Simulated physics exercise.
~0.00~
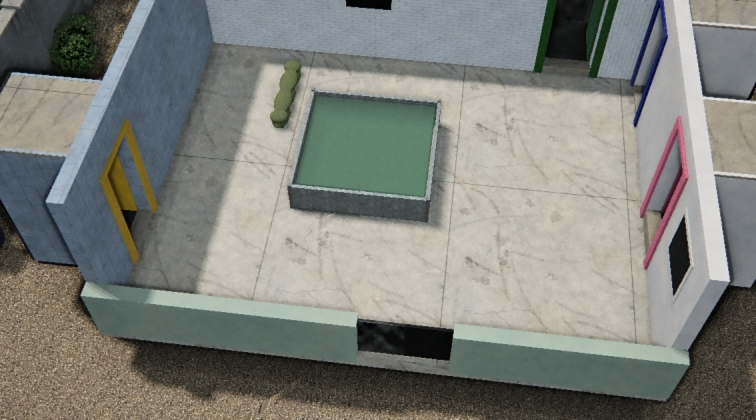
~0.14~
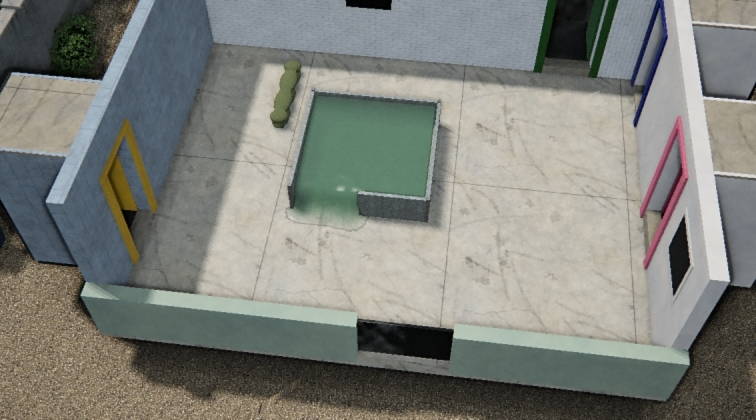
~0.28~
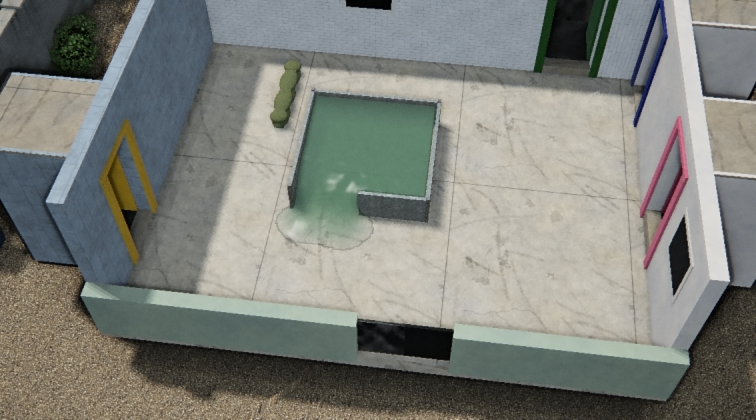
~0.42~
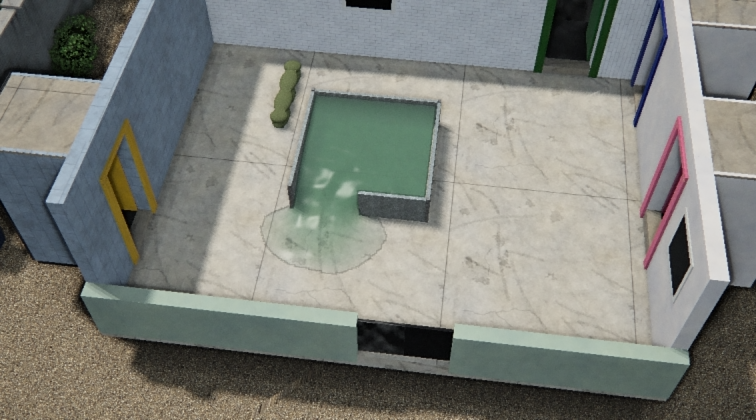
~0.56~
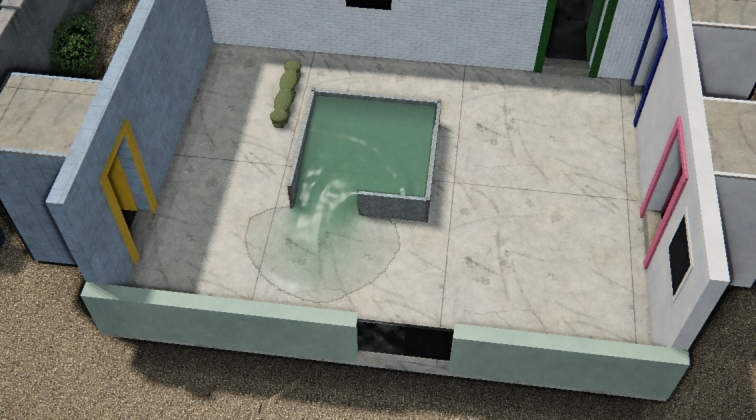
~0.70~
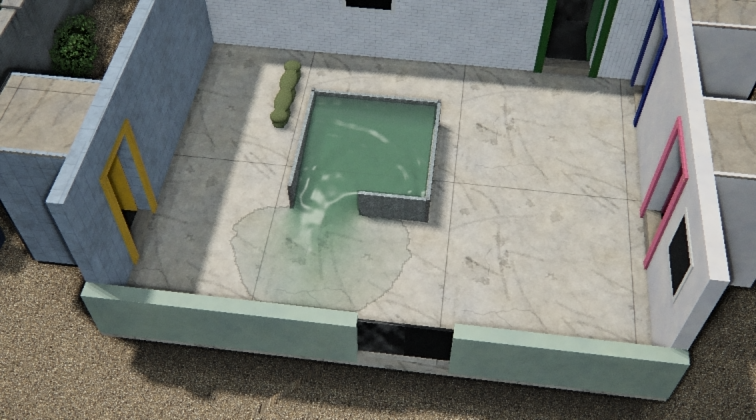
Walled yard with a square tank of green water, part of its front wall vanishing and water spreading across the pale paved floor.
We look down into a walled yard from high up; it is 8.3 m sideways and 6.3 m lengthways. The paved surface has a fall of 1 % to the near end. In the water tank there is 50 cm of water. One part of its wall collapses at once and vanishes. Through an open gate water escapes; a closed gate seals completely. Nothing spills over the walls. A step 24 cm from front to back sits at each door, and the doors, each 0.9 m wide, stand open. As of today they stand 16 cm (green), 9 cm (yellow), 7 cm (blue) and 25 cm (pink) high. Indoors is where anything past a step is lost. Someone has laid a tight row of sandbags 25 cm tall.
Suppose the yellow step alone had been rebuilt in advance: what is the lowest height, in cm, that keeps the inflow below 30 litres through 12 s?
About 8.5 cm.
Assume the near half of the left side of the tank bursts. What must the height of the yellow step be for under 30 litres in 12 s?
A minimum of about 14.5 cm.
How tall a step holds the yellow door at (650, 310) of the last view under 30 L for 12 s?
Around 6.5 cm would do it.
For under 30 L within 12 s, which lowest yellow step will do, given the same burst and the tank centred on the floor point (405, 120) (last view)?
Roughly 8.0 centimetres.
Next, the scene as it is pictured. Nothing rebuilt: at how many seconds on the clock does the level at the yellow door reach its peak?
Peak time: About 4.0 s.
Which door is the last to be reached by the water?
Door: Green.
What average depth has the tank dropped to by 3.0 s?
Average depth: Approx. 26 cm.
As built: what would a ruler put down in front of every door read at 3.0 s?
At the green door the depth is 0 cm, at yellow 10 cm, at blue 0 cm and at pink 0 cm.
After 1.4 s water covers 15 % of the floor, deepest (32 cm) near (313, 212); it has not reached the yellow door.
After 3.0 s water covers 25 % of the floor, deepest (32 cm) near (118, 313); 10 cm at the yellow door, 0 litres in over its 9 cm step.
After 12.0 s water covers 95 % of the floor, deepest (10 cm) near (174, 157); 7 cm at the yellow door, 23 litres in over its 9 cm step.
At the yellow door as built, the water arrived by 2.5 s and peaked near 13 cm at 4.0 s.
Run again over the same 12 s with other heights there, 51 litres in over 7 cm, 18 litres over 9.5 cm. The limit of 30 litres is kept from about 8.5 cm up.
